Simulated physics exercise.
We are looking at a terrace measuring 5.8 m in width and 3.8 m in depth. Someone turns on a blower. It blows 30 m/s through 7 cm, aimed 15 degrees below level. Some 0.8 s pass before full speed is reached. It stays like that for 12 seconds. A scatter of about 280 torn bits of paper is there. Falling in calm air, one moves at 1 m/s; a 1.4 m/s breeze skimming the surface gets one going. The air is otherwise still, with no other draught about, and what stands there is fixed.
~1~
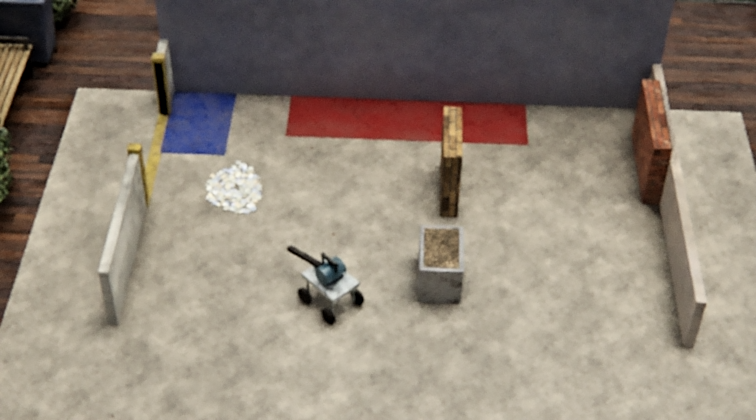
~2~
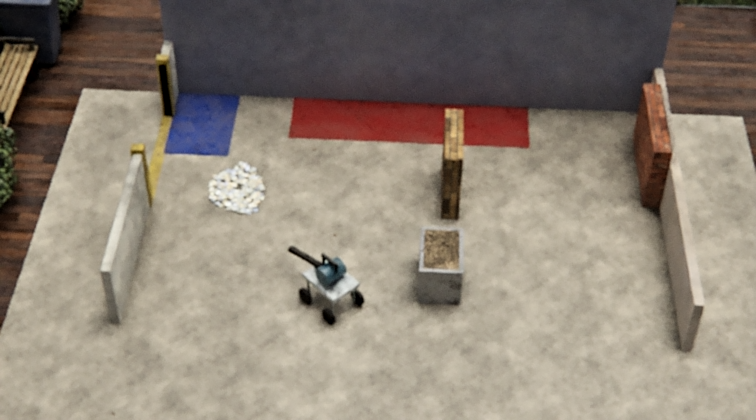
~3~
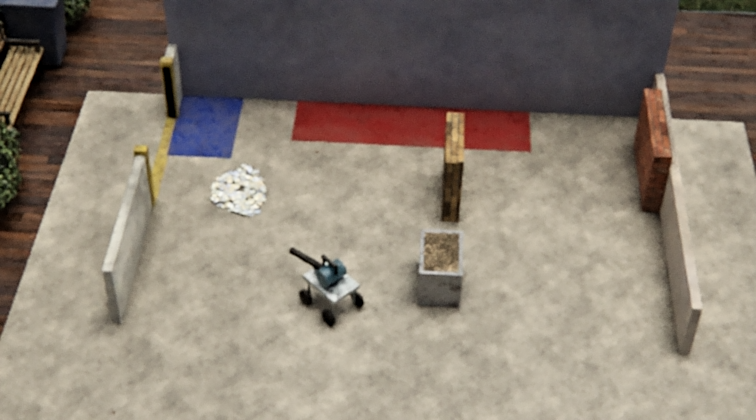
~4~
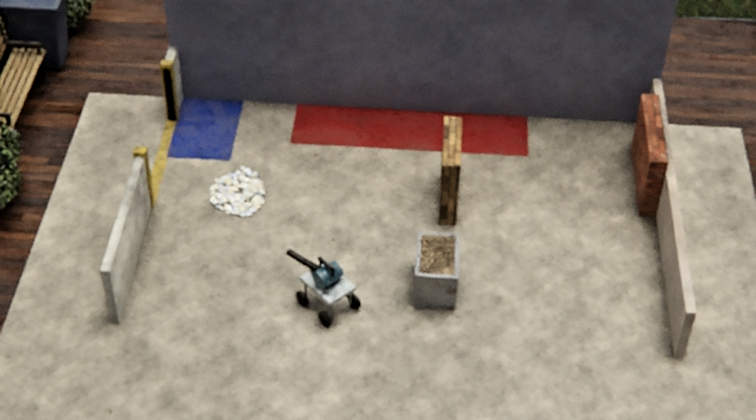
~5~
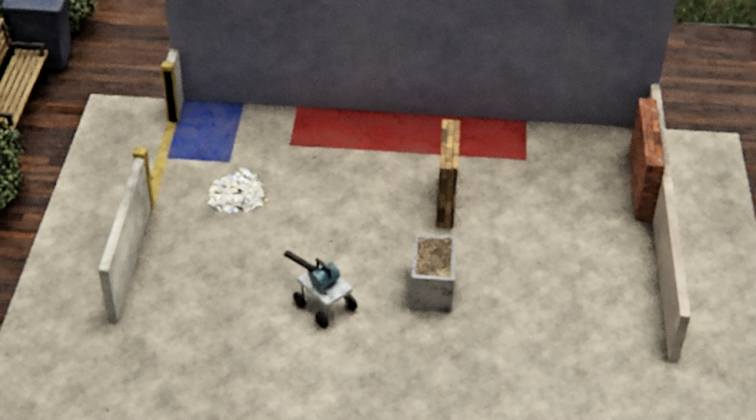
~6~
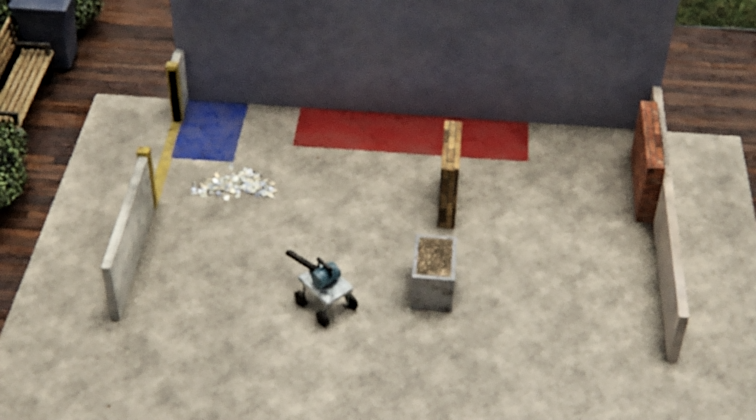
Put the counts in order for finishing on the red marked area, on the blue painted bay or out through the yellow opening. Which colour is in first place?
It is blue that takes the most.
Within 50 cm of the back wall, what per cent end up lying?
Roughly 70 per cent.
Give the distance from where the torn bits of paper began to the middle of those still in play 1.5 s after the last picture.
Roughly 1.8 m.
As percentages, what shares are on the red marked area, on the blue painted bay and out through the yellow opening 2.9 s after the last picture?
About 0 per cent red, 60 per cent blue and 30 per cent yellow.
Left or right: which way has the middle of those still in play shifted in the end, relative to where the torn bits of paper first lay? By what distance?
Looks like a left-hand shift of around 0.8 m.
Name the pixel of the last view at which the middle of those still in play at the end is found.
Their middle sits at about (201, 105) in the last picture.
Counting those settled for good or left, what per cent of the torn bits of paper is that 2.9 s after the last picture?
Near 50 %.
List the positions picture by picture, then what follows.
In the first frame, the middle of the torn bits of paper is near (235, 191), none has stirred yet and the mouth of the blower is at (290, 249).
In the second frame, the middle of the torn bits of paper is near (238, 191), none has stirred yet, the blue painted bay is centred on (203, 124), the yellow opening is centred on (162, 157) and the red marked area is centred on (410, 123).
In the third frame, the middle of the torn bits of paper is near (240, 193), none has stirred yet, the top of a low wall is at (455, 137) and the top of a planter is at (441, 252).
In the fourth frame, the middle of the torn bits of paper is near (239, 195) and none has stirred yet.
In the fifth frame, the middle of the torn bits of paper is near (238, 197), the farthest in sight from the blower is at (242, 170) and about 10 % have left their places.
In the sixth frame, the middle of the torn bits of paper is near (238, 185), the farthest in sight from the blower is at (195, 185) and about 60 % have left their places.
Then, 1.5 s after the last picture the count stands so, 59 % are on the blue painted bay, 28 % out through the yellow opening and 0 % on the red marked area; the middle of those still in play is near (197, 110).
Then, 2.9 s after the last picture the count stands so, 61 % are on the blue painted bay, 28 % out through the yellow opening and 0 % on the red marked area; the middle of those still in play is near (202, 106).
Then, 5.7 s after the last picture the count stands so, 61 % are on the blue painted bay, 28 % out through the yellow opening and 0 % on the red marked area; the middle of those still in play is near (201, 105).
Then, 11.1 s after the last picture, at the end, 61 % are on the blue painted bay, 28 % out through the yellow opening and 0 % on the red marked area; the middle of those still in play is near (201, 105).
